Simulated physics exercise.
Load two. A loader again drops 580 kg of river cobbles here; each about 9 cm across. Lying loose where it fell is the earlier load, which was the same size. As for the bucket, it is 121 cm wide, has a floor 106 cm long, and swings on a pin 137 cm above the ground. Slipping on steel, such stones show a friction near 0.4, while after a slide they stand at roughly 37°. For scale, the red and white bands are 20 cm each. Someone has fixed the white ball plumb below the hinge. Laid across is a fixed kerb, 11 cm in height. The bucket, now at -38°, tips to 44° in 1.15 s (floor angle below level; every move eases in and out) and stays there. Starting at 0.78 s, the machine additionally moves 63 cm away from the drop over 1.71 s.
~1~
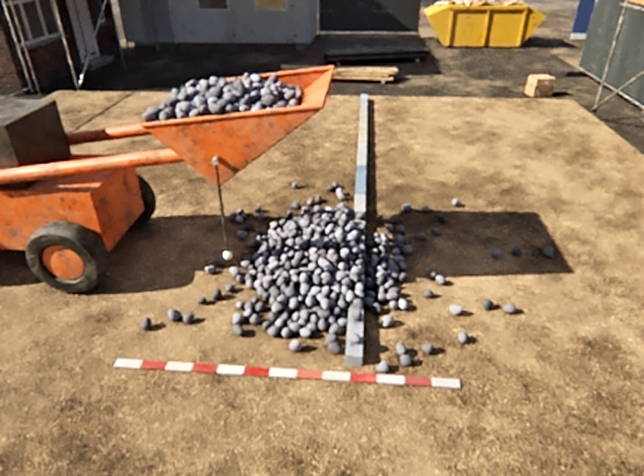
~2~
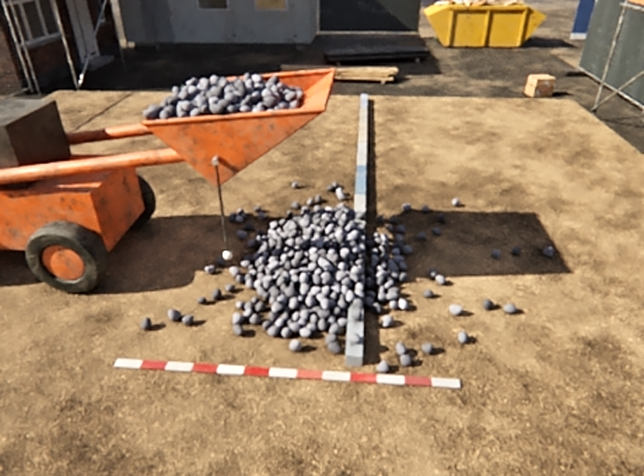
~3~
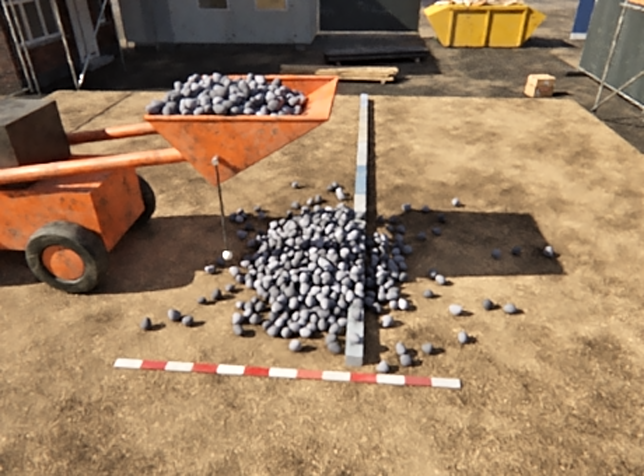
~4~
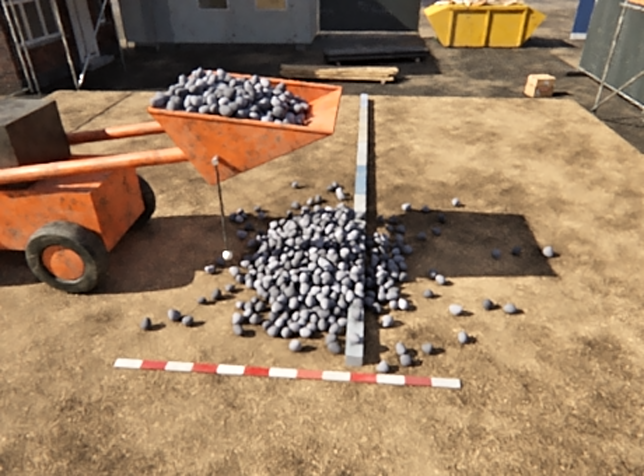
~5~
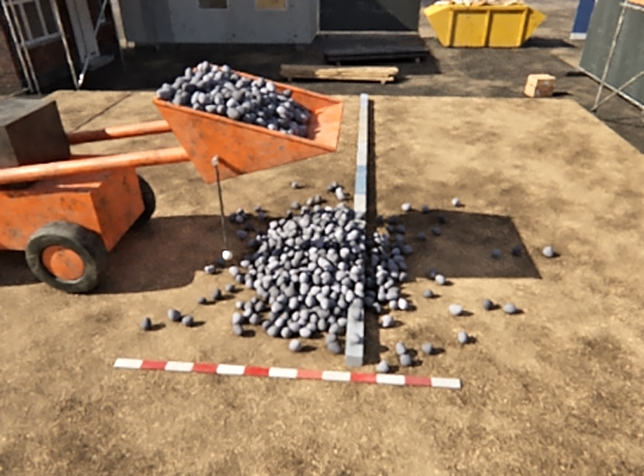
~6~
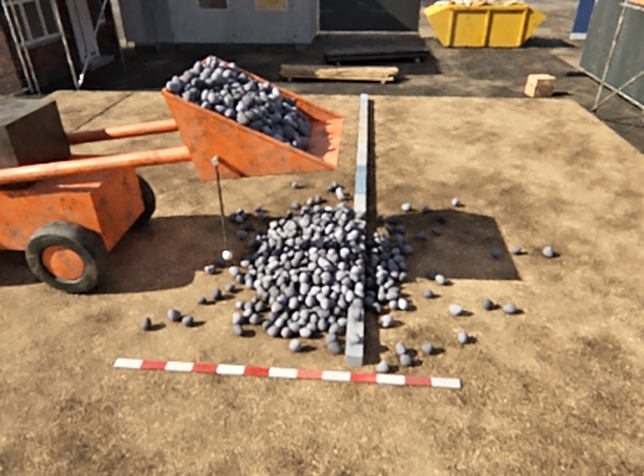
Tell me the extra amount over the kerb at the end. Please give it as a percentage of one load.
34 per cent.
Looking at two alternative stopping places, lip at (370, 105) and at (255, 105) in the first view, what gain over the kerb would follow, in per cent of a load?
Around 70 and 0 percent respectively.
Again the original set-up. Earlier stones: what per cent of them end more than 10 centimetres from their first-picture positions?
Close to 25 per cent.
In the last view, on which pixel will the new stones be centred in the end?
Around (327, 252).
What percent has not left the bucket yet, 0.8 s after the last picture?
Held: Around 40 % of the load.
Then, 0.4 s after the last picture the floor is at 31°; in per cent of one load, 99 in the bucket, 90 on this side of the kerb, 11 over the kerb; the foremost stones are at (489, 260).
Then, 0.8 s after the last picture the floor is at 44°; in per cent of one load, 41 in the bucket, 145 on this side of the kerb, 13 over the kerb; the foremost stones are at (489, 260).
Then, 2.5 s after the last picture the floor is at 44°; in per cent of one load, 0 in the bucket, 154 on this side of the kerb, 46 over the kerb; the foremost stones are at (528, 280).
Then, 5.2 s after the last picture the floor is at 44°; in per cent of one load, 0 in the bucket, 154 on this side of the kerb, 46 over the kerb; the foremost stones are at (528, 280). Net gain over the kerb, 34.
